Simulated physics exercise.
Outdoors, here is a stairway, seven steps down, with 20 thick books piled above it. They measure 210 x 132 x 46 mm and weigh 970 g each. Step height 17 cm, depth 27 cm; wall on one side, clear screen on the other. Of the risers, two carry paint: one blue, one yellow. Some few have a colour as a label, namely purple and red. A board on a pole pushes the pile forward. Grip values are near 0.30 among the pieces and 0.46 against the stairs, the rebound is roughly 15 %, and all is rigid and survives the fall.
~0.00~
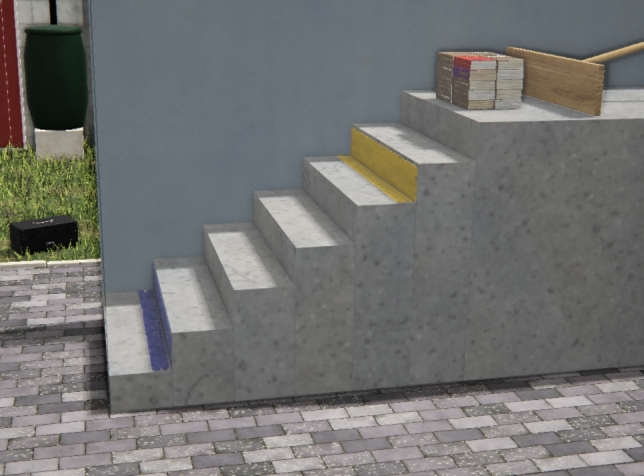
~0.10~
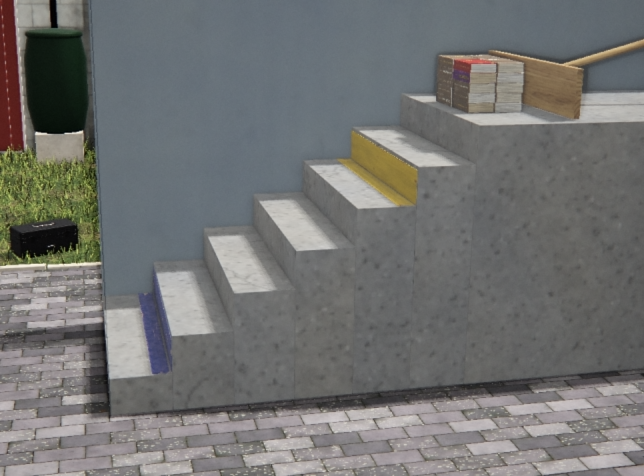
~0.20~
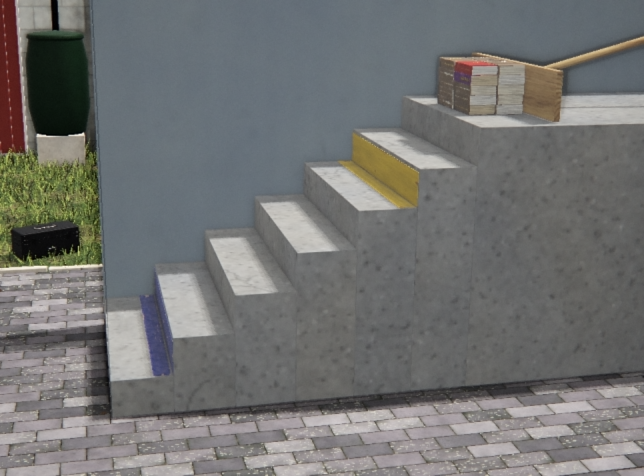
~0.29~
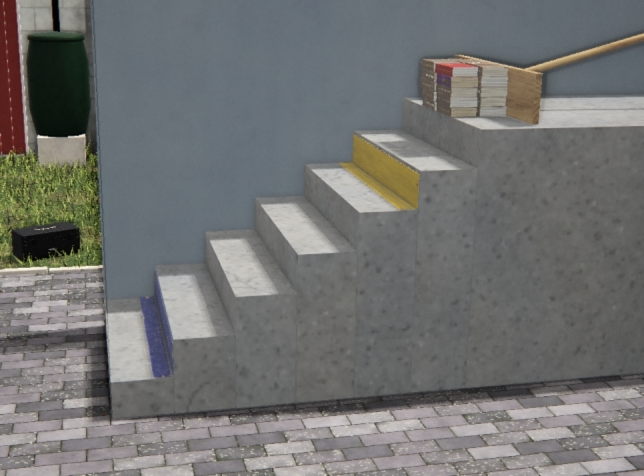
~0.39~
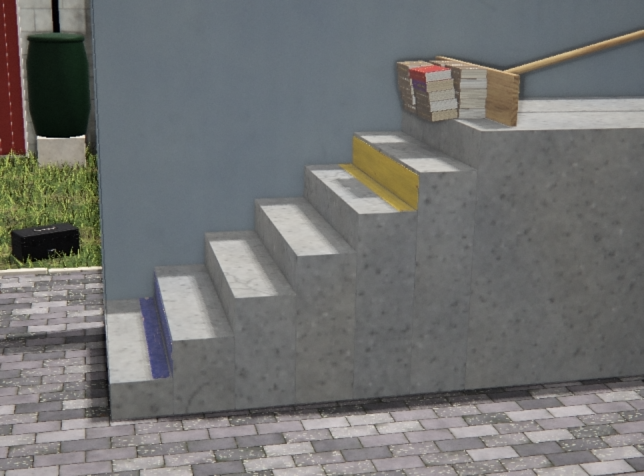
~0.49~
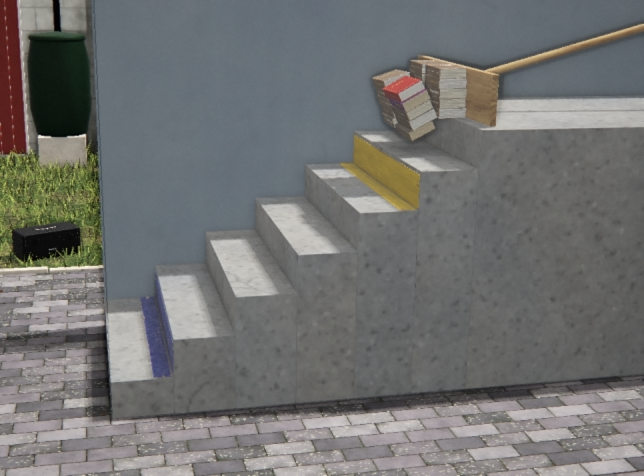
A wooden board on a pole pushed a pile of thick books left along the top of some concrete stairs, and then the front books tilted over the edge above the yellow riser.
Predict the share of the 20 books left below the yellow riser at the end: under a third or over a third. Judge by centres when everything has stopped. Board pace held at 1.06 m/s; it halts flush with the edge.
The share left below the yellow riser is upwards of a third.
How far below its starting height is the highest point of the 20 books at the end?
About 31 cm lower.
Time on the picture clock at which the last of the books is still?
Rest time: Around 2.5 s.
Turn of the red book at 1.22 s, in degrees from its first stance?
Roughly 160°.
After 0.70 s, 8 of the 20 books below the yellow riser; purple book 43° from how it stood, 31 cm lower; red book 41° from how it stood, 32 cm lower.
After 1.22 s, 16 of the 20 books below the yellow riser; purple book upside down; red book upside down.
In the end (2.6 s), 16 of the 20 books below the yellow riser; red book upside down; purple book upside down. That is 80 per cent. From the last view, middles, red book near (133, 318), purple book near (237, 265).
